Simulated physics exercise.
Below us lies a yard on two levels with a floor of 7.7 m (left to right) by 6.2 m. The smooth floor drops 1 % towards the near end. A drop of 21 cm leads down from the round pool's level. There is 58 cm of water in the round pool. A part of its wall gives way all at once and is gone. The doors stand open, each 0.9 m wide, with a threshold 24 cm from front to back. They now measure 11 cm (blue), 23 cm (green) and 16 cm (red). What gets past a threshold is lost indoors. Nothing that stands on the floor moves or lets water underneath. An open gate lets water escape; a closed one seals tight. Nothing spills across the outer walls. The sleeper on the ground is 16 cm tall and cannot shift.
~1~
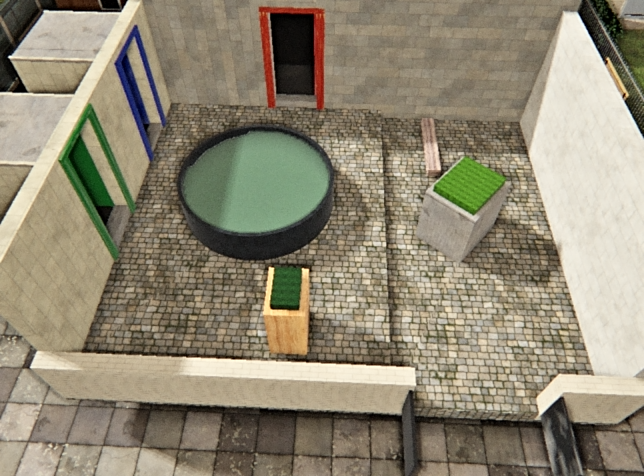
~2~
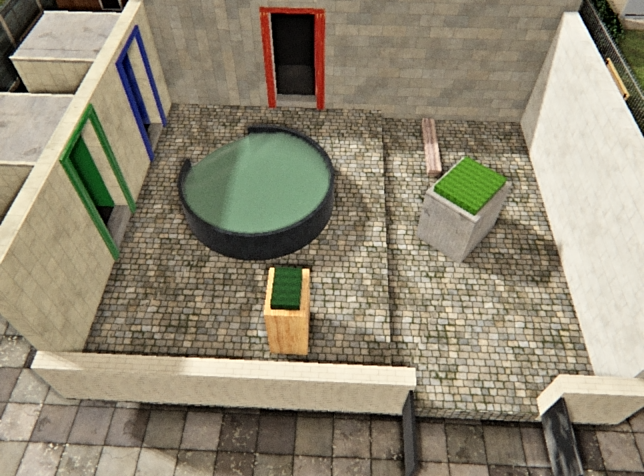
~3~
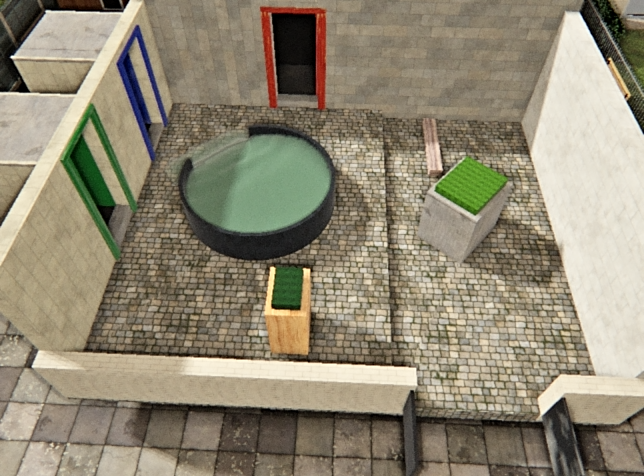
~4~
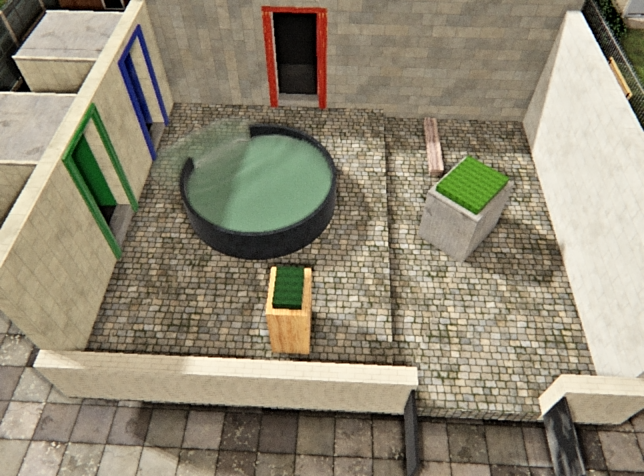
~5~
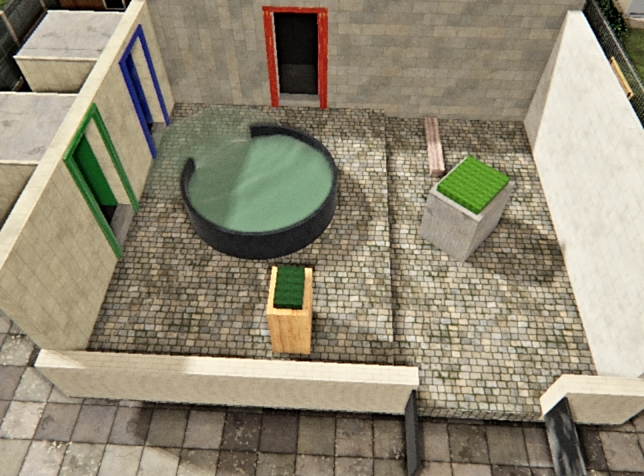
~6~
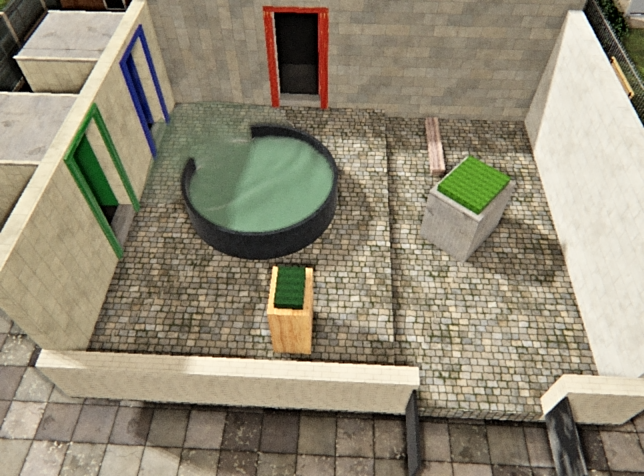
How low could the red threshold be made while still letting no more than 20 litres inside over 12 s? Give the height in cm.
Close to 6.5 cm is just enough.
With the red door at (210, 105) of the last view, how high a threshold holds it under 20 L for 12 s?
About 32 cm.
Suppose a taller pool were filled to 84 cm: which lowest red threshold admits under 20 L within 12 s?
Then roughly 9.5 cm.
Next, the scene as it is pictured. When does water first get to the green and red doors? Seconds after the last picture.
Green 0.5 s, red 0.5 s.
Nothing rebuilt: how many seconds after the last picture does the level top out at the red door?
At about 2.8 s.
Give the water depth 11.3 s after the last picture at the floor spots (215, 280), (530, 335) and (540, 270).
About 4, 3 and 2 cm.
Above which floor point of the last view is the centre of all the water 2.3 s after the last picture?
Around (241, 170).
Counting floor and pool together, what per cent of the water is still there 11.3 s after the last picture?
Roughly 76 in a hundred.
Then, 0.7 s after the last picture water covers 10 % of the floor, deepest (50 cm) near (175, 105); 3 cm at the red door, 0 litres in over its 16 cm threshold.
Then, 2.3 s after the last picture water covers 30 % of the floor, deepest (32 cm) near (175, 105); 10 cm at the red door, 0 litres in over its 16 cm threshold.
Then, 11.3 s after the last picture water covers 95 % of the floor, deepest (12 cm) near (430, 221); 4 cm at the red door, 0 litres in over its 16 cm threshold.
At the red door as built, the water peaked near 10 cm, 2.9 s after the last picture.
Run again over the same 12 s with other heights there, 28 litres in over 5.5 cm, 14 litres over 7 cm. The limit of 20 litres is kept from about 6.5 cm up.
